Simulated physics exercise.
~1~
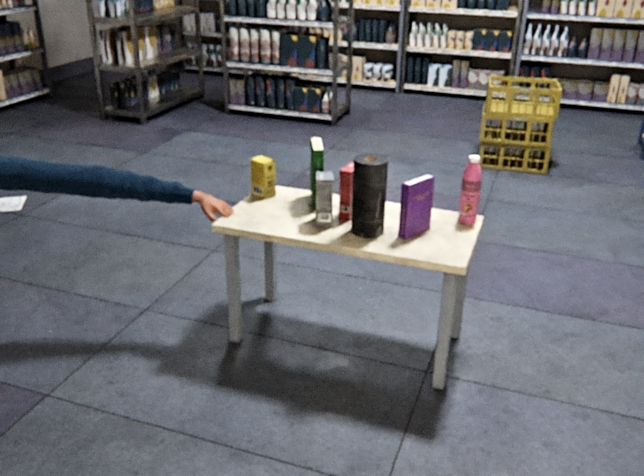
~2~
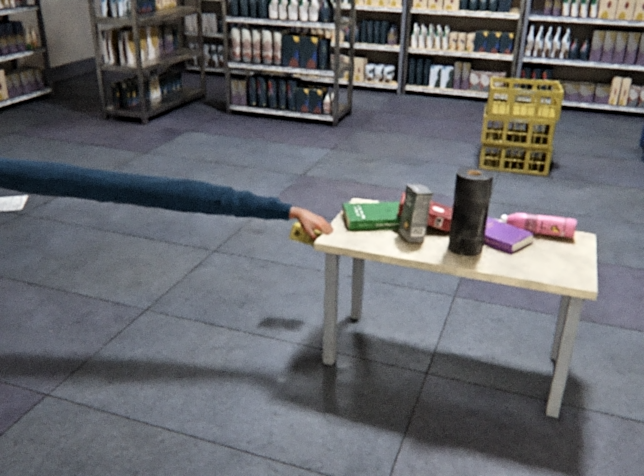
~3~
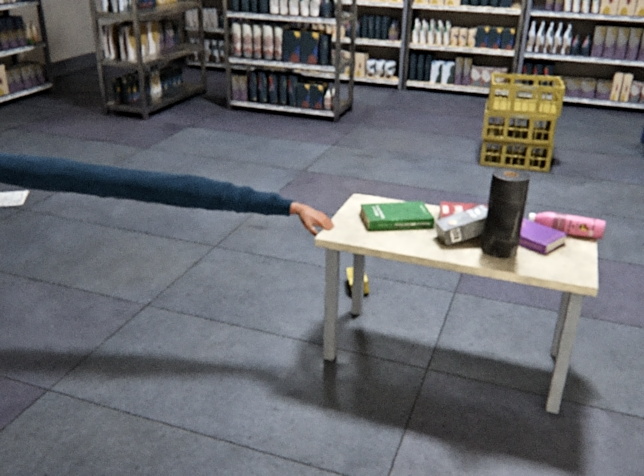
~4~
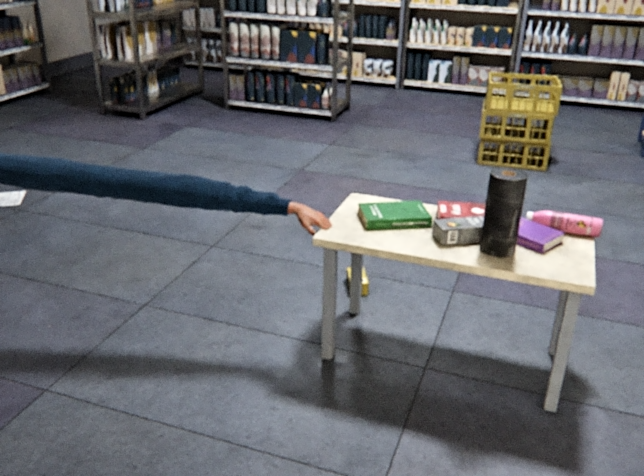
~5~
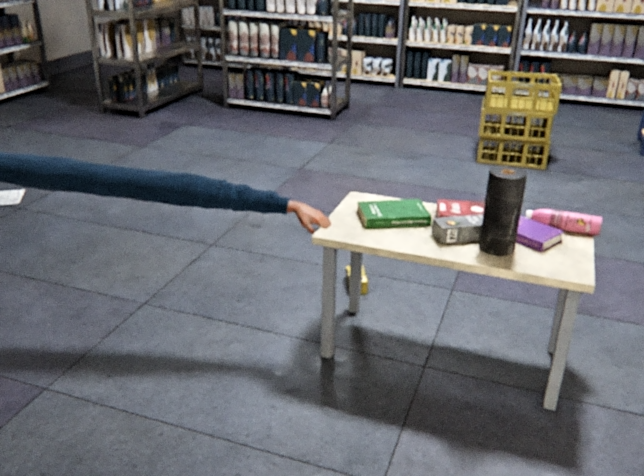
In a shop aisle lined with stocked shelves, a hand in a dark blue sleeve rests against the left end of a pale table holding seven upright items. The arm shoves the table to the right, and the green book, purple book, pink bottle and red packet topple onto the tabletop while the yellow carton tips off the left end. The grey carton leans, then falls over beside the black roll as the yellow carton drops to the floor. The table stops, and the black roll alone remains standing, with the yellow carton lying beneath.
